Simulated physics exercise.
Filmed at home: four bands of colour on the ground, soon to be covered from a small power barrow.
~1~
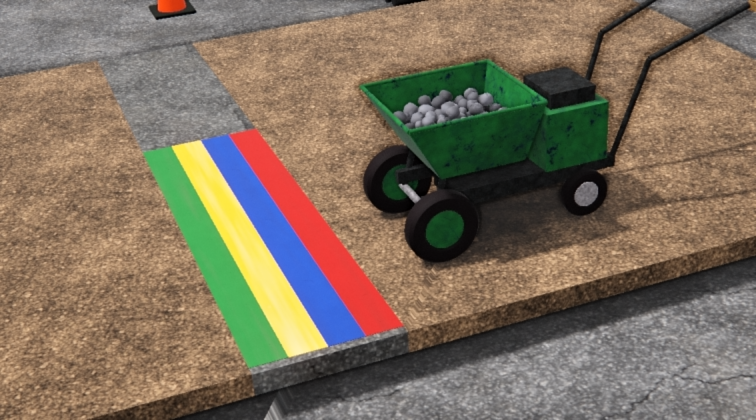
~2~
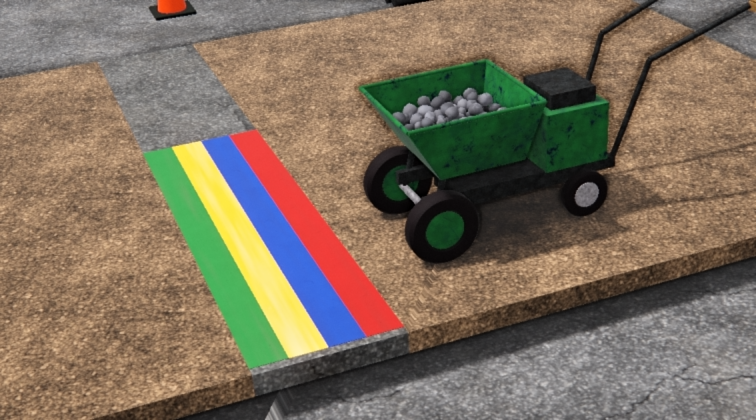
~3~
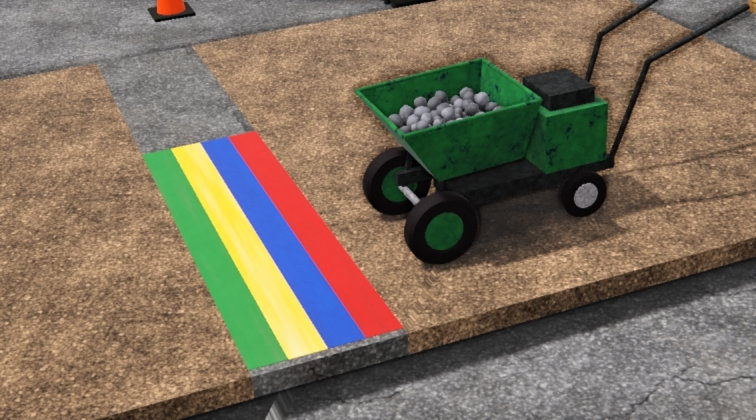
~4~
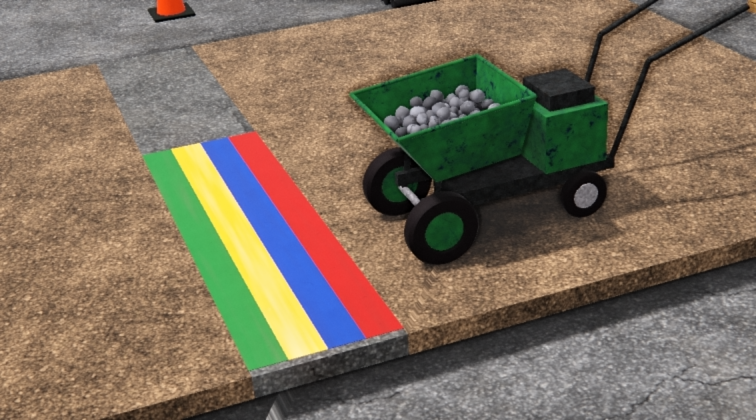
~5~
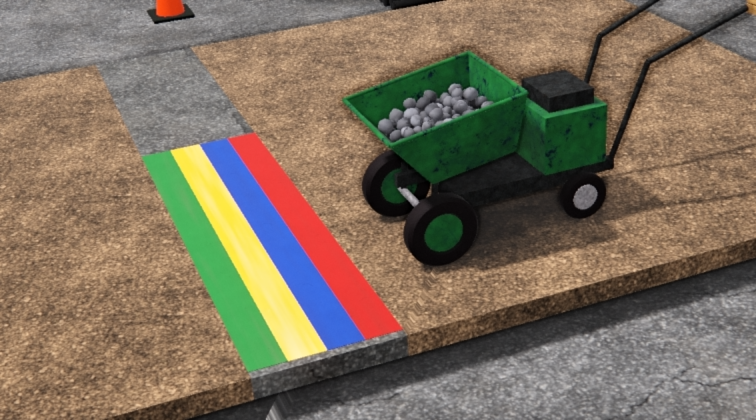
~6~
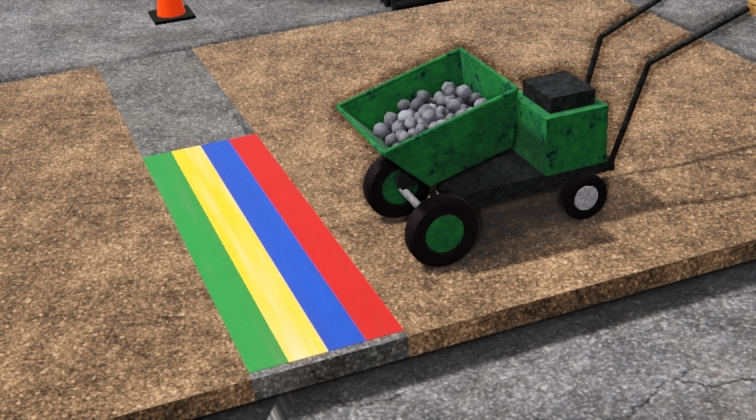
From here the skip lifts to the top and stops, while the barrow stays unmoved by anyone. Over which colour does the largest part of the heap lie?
Over the blue one.
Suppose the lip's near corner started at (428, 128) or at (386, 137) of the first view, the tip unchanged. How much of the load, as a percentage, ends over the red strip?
The first gives close to 20 per cent and the second 0 per cent.
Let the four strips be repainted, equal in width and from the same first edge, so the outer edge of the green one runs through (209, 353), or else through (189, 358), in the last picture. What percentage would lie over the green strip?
In turn, 0 and 0 in a hundred.
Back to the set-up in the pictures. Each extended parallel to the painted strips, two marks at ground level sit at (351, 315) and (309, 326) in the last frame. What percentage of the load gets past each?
Some 80 and some 30 per cent, respectively.
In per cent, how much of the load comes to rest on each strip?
Estimated shares: Red strip 5 %, blue strip 40 %, yellow strip 25 %, green strip 10 %.
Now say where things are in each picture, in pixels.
Lip of the skip (409, 132), level; top of the load (459, 118), round cobbles; red strip (365, 303); blue strip (329, 312); yellow strip (291, 322); green strip (253, 332), in the first picture.
Lip of the skip (408, 134), level; top of the load (458, 119), in the second picture.
Lip of the skip (404, 137), tipped barely; top of the load (455, 119), in the third picture.
Lip of the skip (398, 140), tipped a little; top of the load (450, 118), in the fourth picture.
Lip of the skip (390, 146), tipped a little; top of the load (461, 108), in the fifth picture.
Lip of the skip (383, 154), tipped a little; top of the load (454, 107); red strip (365, 307); blue strip (329, 317); yellow strip (291, 327); green strip (253, 337), in the sixth picture.
Just after the last frame, skip tipped steeply; every one in the skip.
A moment on, skip tipped steeply; almost all in the skip; about a tenth over the blue strip.
Further on, skip tipped right over; roughly a third in the skip; just a few over the red strip; roughly a third over the blue strip; roughly a quarter over the yellow strip; about a tenth over the green strip; just a few off the paint.
When it is over, skip tipped right over; roughly a quarter in the skip; about a tenth over the red strip; roughly a third over the blue strip; roughly a quarter over the yellow strip; about a tenth over the green strip; just a few off the paint.
